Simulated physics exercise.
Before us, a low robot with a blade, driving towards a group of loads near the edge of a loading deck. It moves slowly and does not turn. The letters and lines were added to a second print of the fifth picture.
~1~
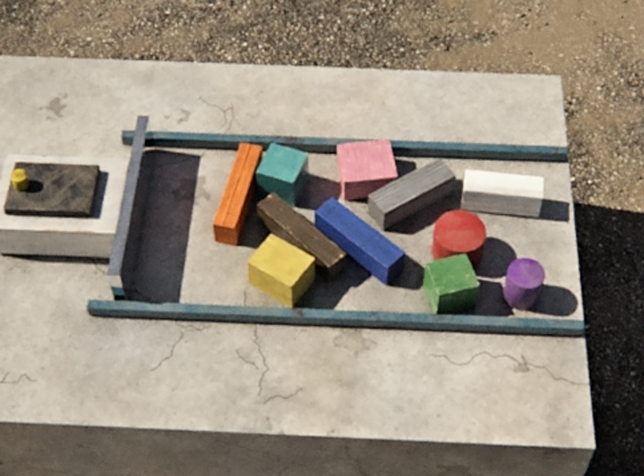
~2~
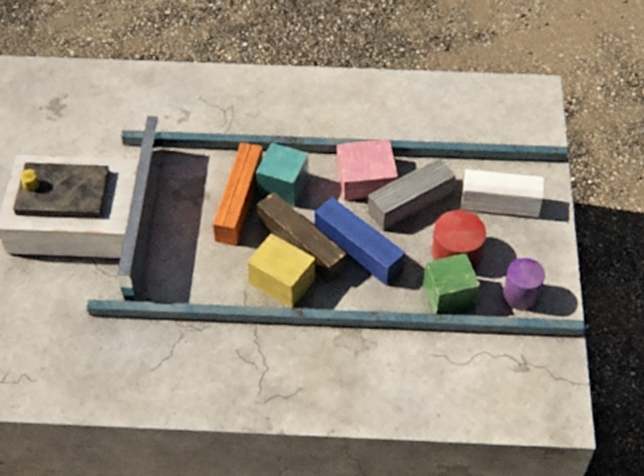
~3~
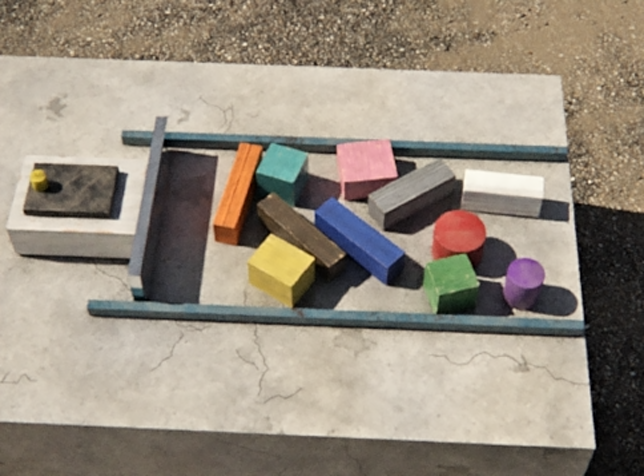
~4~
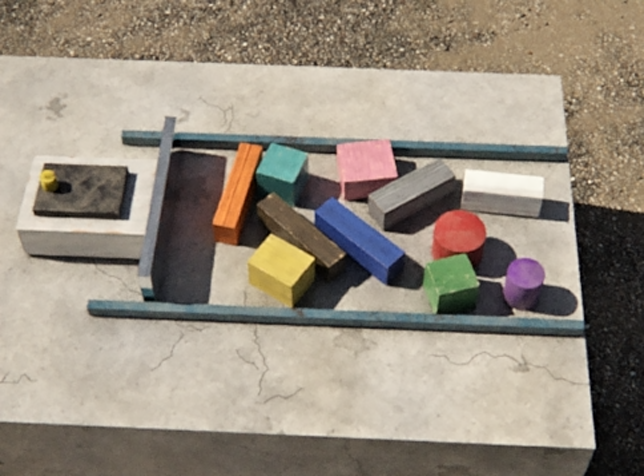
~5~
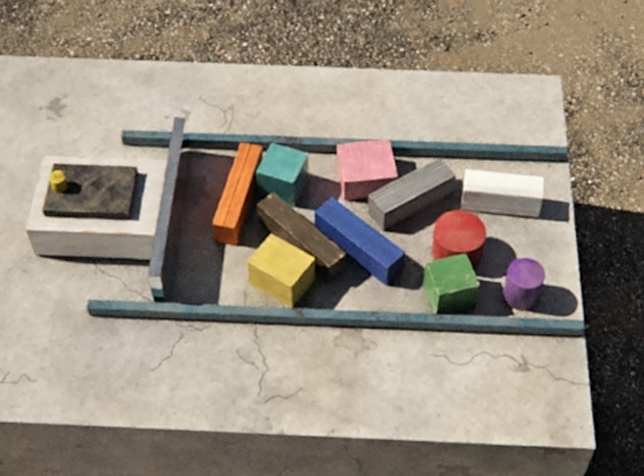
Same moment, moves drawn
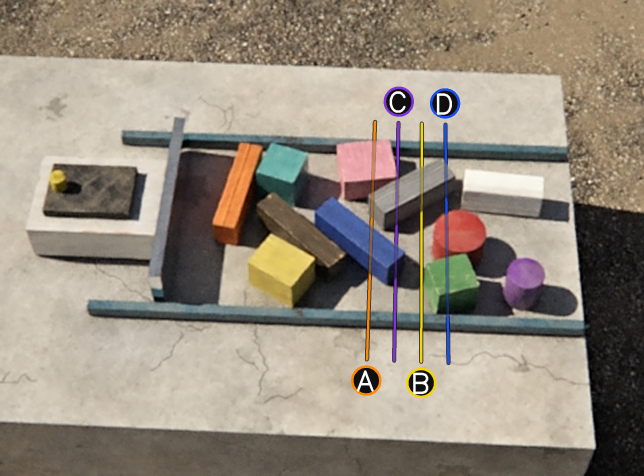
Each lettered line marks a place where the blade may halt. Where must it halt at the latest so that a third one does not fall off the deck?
Stop at D.
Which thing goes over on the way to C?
The white stick goes over.
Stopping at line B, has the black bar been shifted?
By then, yes.
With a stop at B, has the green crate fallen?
By then, no.
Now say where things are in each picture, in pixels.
Blue stick (359, 240); yellow crate (282, 271); turquoise crate (283, 175), in the first picture.
Robot (68, 189); green crate (451, 286), in the second picture.
Robot (78, 189); white stick (502, 194), in the third picture.
Robot (88, 190); purple canister (523, 284), in the fourth picture.
Robot (97, 190); orange stick (239, 194); red canister (459, 241); blue stick (359, 240), in the fifth picture.
On the copy, A at (371, 232); B at (422, 234); C at (396, 233); D at (447, 235).
On D. First, robot (198, 194); yellow crate (304, 271); turquoise crate (321, 175).
Then, robot (298, 198); white stick (577, 202); grey stick (491, 200).
Finally, robot (374, 201); white stick over the edge; purple canister over the edge; two fallen.
By contrast, A is within the limit but short; B is within the limit but short; C is within the limit but short.
